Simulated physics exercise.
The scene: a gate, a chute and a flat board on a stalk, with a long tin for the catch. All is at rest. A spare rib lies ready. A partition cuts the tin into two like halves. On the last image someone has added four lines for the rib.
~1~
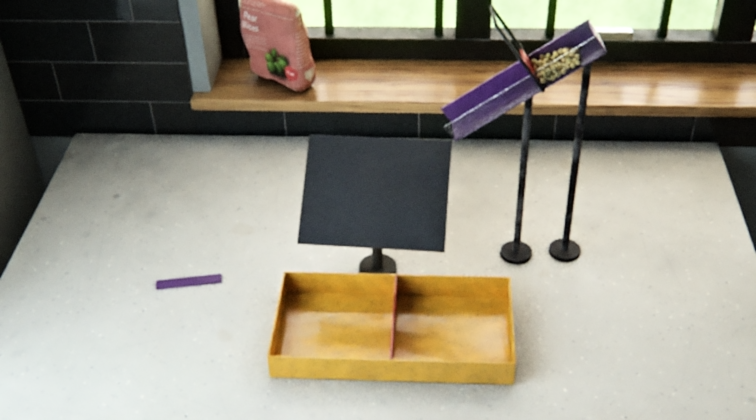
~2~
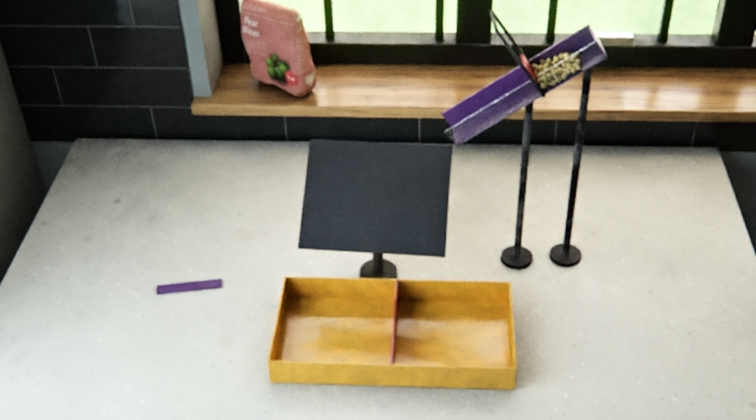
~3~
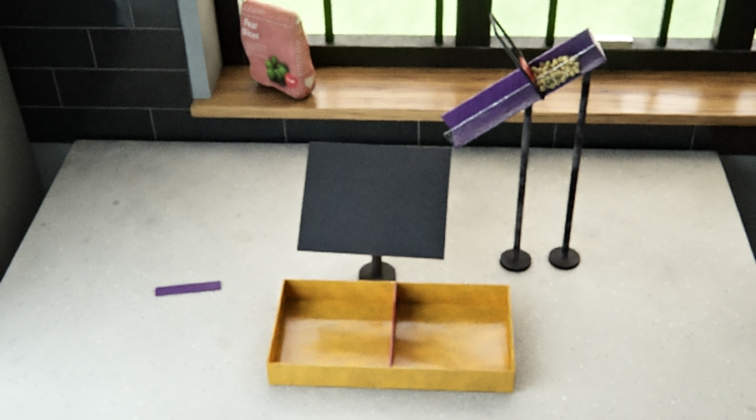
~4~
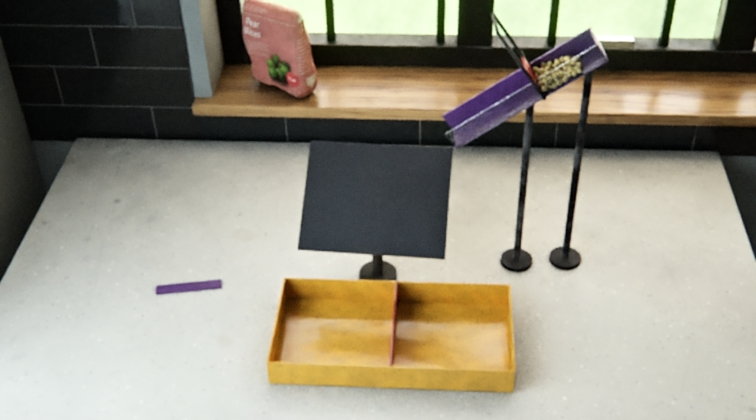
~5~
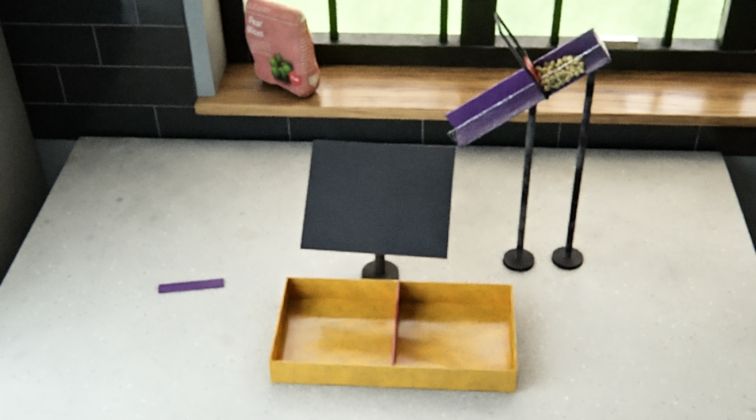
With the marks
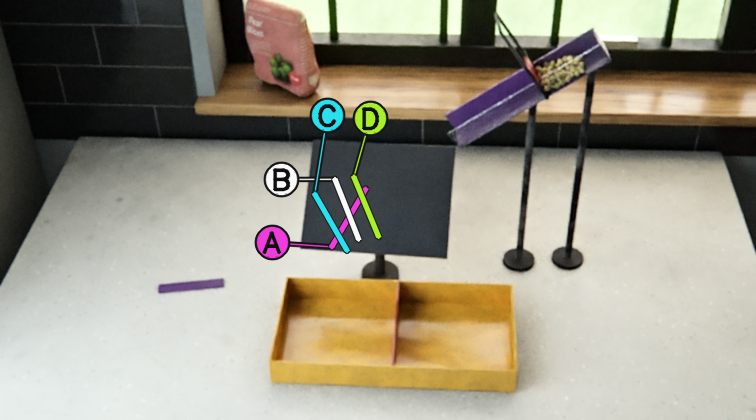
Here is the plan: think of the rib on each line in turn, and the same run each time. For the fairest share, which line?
Take D.
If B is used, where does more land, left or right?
Left.
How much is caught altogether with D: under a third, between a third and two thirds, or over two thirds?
Line D gives over two thirds.
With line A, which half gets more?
More lands on the left.
On the marked copy, line A from (365, 189) to (331, 246); line B from (335, 179) to (358, 239); line C from (314, 194) to (346, 250); line D from (353, 176) to (378, 236).
With A, of what is caught, nearly all in the left half, a stray few in the right.
With B, of what is caught, nearly all in the left half, a small part in the right.
With C, of what is caught, nearly all in the left half, a small part in the right.
With D, of what is caught, about half in the left half, about half in the right.
